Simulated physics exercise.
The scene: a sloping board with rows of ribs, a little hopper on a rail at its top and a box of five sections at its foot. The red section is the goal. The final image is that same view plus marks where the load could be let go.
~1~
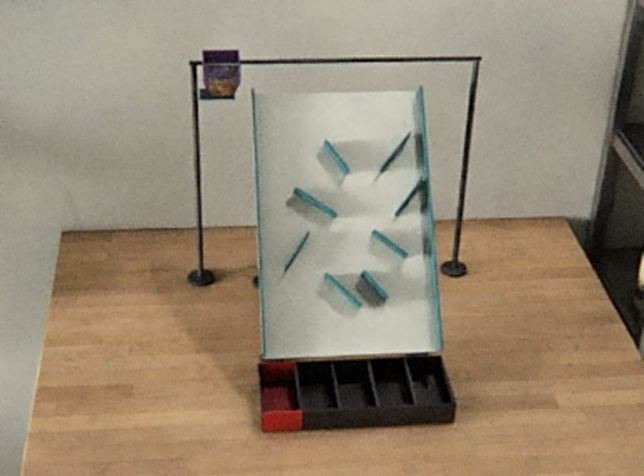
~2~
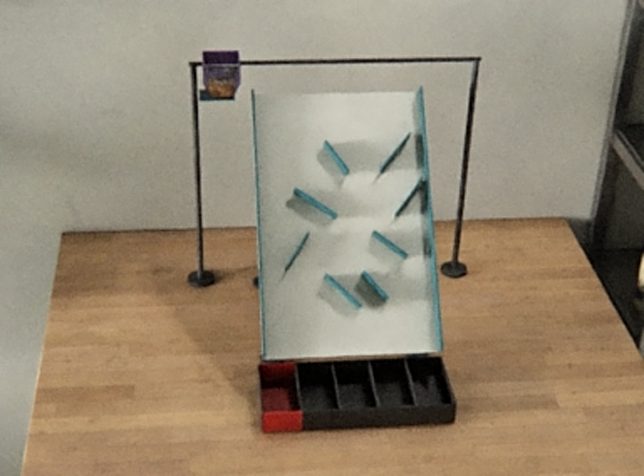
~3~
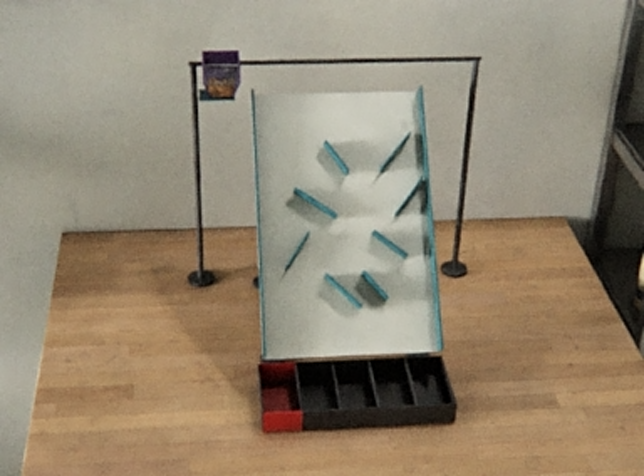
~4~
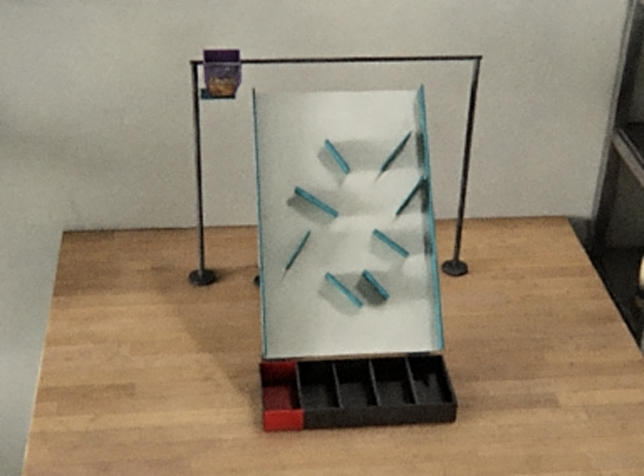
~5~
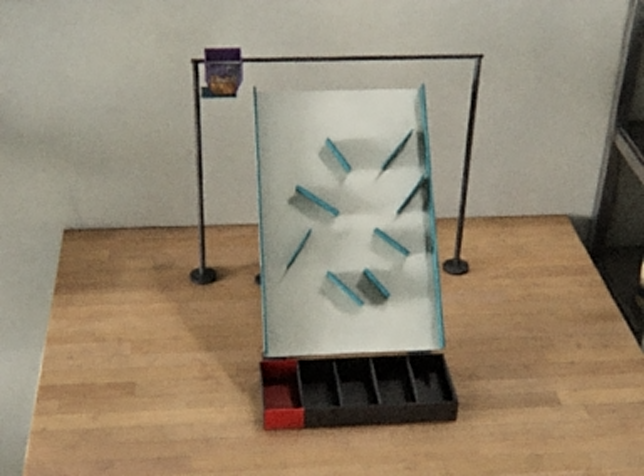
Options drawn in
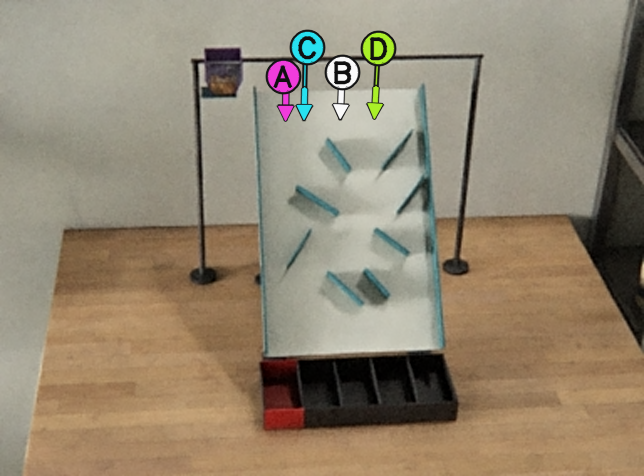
To begin with, a pale sloping board with teal ribs stands on a wooden table, a small hopper hanging at the left of the rail above it and a five-section box at its foot, the leftmost section red. Nothing noticeably moves, and the hopper stays in place.
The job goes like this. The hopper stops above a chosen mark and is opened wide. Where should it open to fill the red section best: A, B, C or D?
Choose A.
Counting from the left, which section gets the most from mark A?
It is the first one.
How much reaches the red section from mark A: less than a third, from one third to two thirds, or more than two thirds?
It is from one third to two thirds.
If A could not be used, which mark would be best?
C it is.
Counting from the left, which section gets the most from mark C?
The fifth from the left.
On the marked copy, mark A meets the board at (285, 115); mark B meets the board at (340, 113); mark C meets the board at (304, 114); mark D meets the board at (374, 113).
For mark A, roughly half in the red section, roughly a third in other sections, about a tenth outside the box.
For mark B, not one piece in the red section, every piece in other sections.
For mark C, roughly a quarter in the red section, the larger part in other sections, just a few outside the box.
For mark D, not one piece in the red section, almost all in other sections.
